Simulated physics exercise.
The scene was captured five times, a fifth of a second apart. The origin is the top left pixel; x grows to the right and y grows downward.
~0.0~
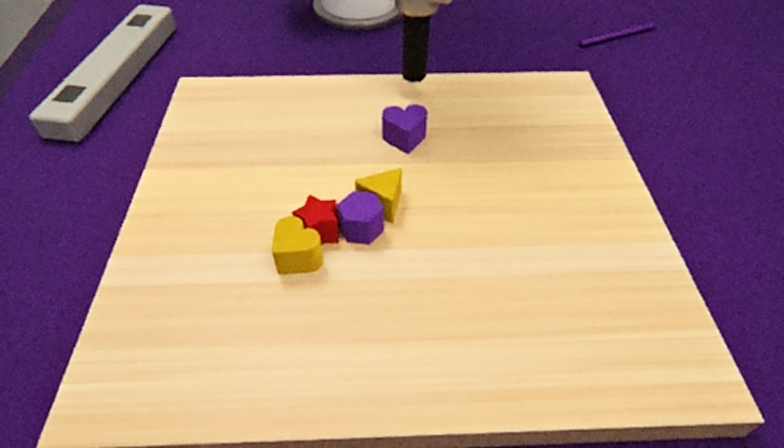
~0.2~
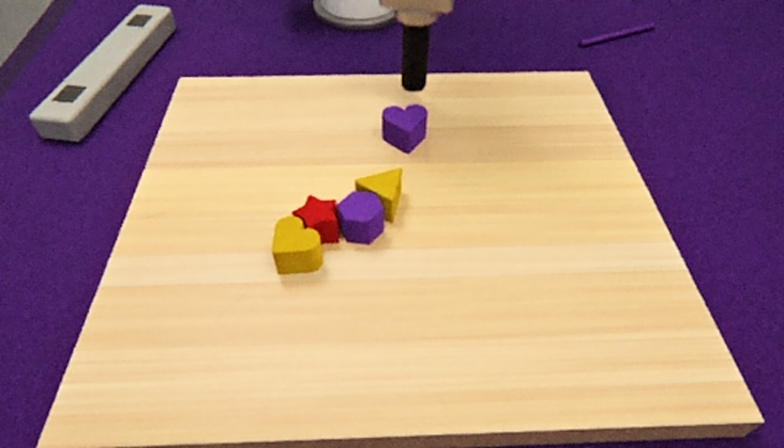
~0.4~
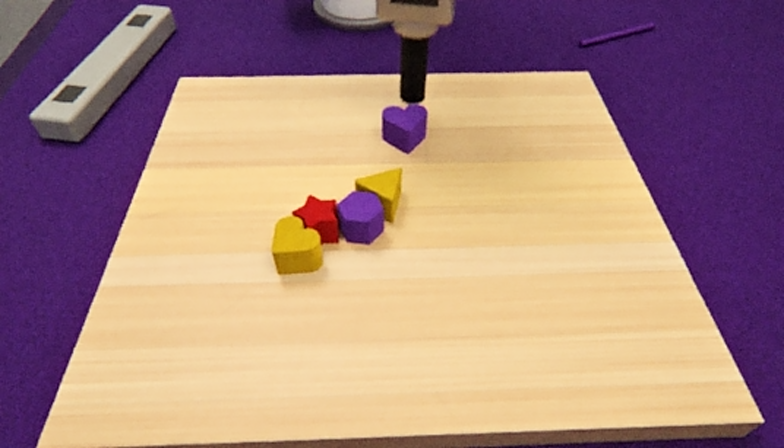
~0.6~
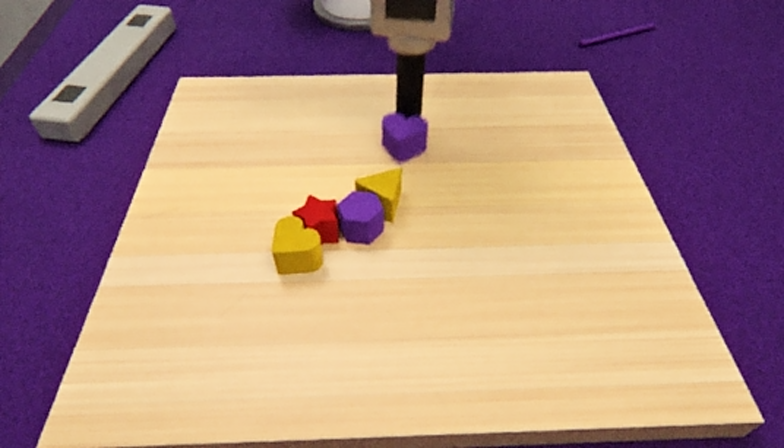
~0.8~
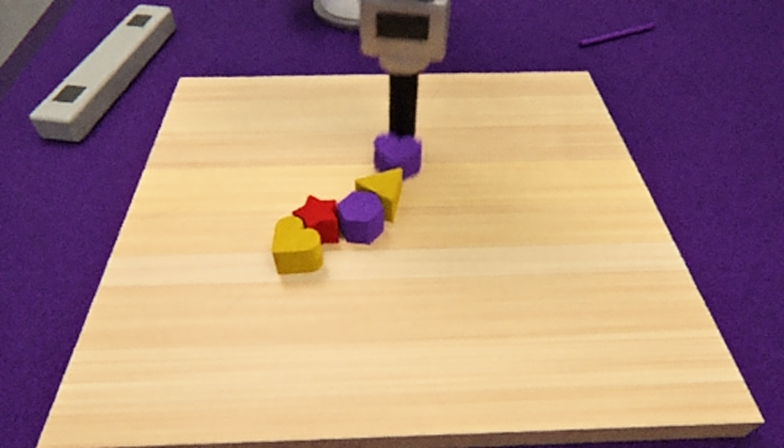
On a pale wooden board over purple fabric, a black-tipped pusher moves forward to a purple heart-shaped block and pushes it toward a cluster of yellow, purple and red blocks, which stay still.
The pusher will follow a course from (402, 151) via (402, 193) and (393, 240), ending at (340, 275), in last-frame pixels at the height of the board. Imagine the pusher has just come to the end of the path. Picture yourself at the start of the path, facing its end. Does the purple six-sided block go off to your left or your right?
Picture yourself facing from the start of the path to its end: The purple six-sided block moves off to your right.
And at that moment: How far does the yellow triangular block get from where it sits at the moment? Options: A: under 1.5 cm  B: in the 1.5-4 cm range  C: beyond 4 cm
Choice C: Beyond 4 cm.
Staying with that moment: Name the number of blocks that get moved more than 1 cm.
3 or more blocks.
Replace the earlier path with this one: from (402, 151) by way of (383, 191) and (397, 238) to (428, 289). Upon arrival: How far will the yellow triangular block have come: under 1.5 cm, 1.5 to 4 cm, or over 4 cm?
More than 4 cm.
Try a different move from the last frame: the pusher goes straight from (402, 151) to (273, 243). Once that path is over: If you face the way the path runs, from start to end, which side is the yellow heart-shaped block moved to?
That block drifts left.
What follows on the original path. One third of the way, pusher (402, 176); purple six-sided block (353, 228), turned 55° clockwise; yellow triangular block (391, 223), turned 30° clockwise; purple heart-shaped block (395, 191).
Two thirds of the way, pusher (393, 224); purple six-sided block (338, 245), turned 110° clockwise; yellow triangular block (378, 280), turned 70° clockwise; purple heart-shaped block (391, 244).
At the end, pusher (338, 259); yellow heart-shaped block (289, 235); purple six-sided block (304, 274), turned 155° clockwise; yellow triangular block (370, 301), turned 30° clockwise; purple heart-shaped block (378, 267), turned 55° anticlockwise.
